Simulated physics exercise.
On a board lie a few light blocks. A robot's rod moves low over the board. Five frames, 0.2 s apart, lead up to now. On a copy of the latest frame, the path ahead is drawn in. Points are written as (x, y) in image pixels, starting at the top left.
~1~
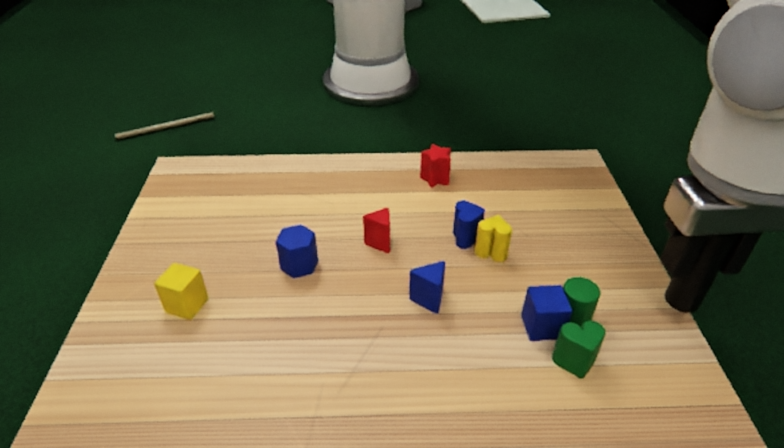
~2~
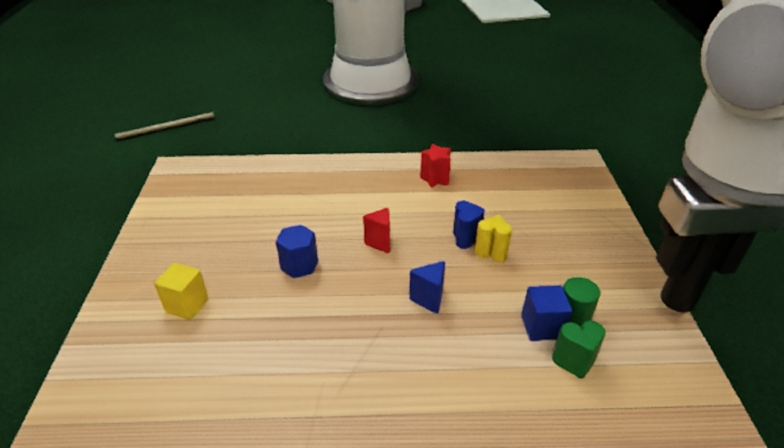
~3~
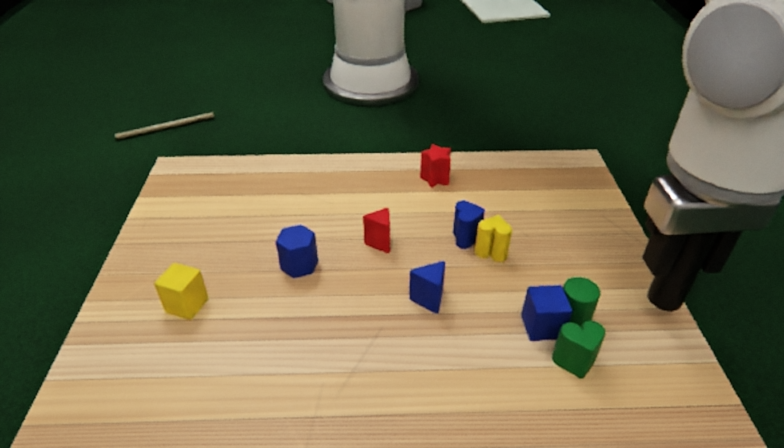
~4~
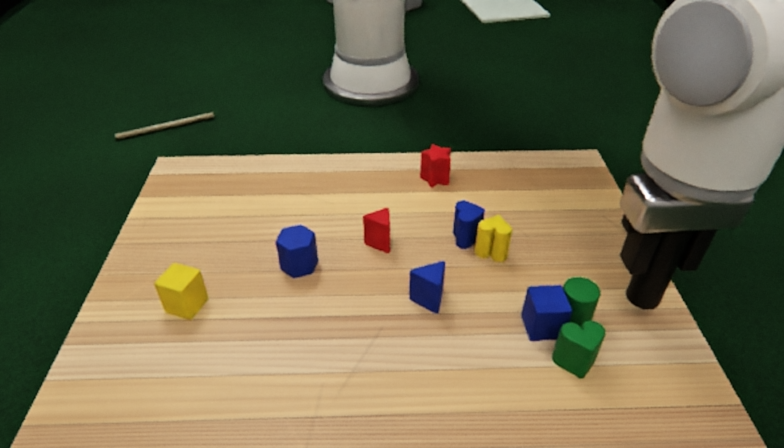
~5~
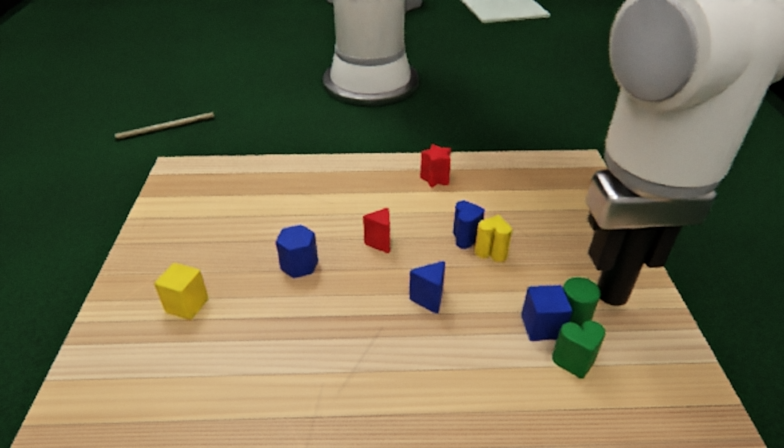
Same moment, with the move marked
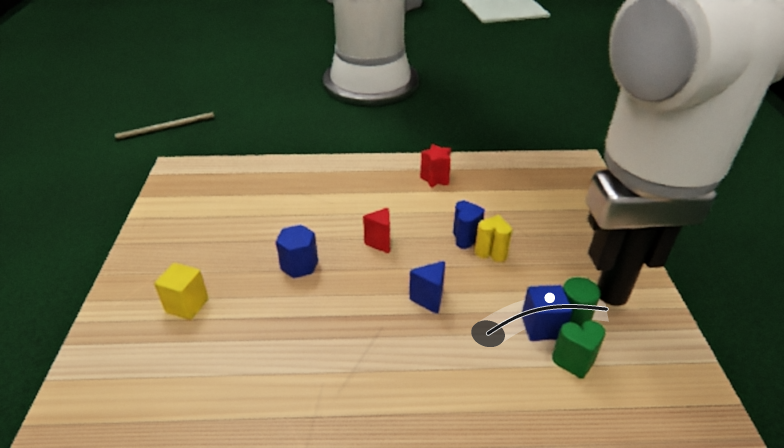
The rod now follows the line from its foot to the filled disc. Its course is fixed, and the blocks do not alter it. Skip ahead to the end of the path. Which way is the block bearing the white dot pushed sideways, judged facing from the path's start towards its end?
Moves left.
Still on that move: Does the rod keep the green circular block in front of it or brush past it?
It remains before the rod.
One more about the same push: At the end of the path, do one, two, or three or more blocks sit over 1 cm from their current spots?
Total moved: Two.
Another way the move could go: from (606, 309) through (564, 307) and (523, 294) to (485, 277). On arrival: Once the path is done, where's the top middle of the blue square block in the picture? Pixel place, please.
Put as a pixel place, it's (509, 311).
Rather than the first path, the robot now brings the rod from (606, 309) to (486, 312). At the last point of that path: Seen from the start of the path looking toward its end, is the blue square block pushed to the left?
That would be a yes.
The drawn path runs from (606, 309) via (562, 307) and (522, 315), ending at (488, 333); the dot is on the blue square block.
What follows on the original path. One third of the way, rod at (566, 292); blue square block at (519, 306), turned 45° anticlockwise; green circular block at (540, 287).
Two thirds of the way, rod at (524, 300); blue square block at (489, 325), turned 75° anticlockwise; green circular block at (498, 297).
At the end, rod at (491, 319); blue square block at (481, 335), turned 95° anticlockwise; green circular block at (457, 307); green heart-shaped block not moved.
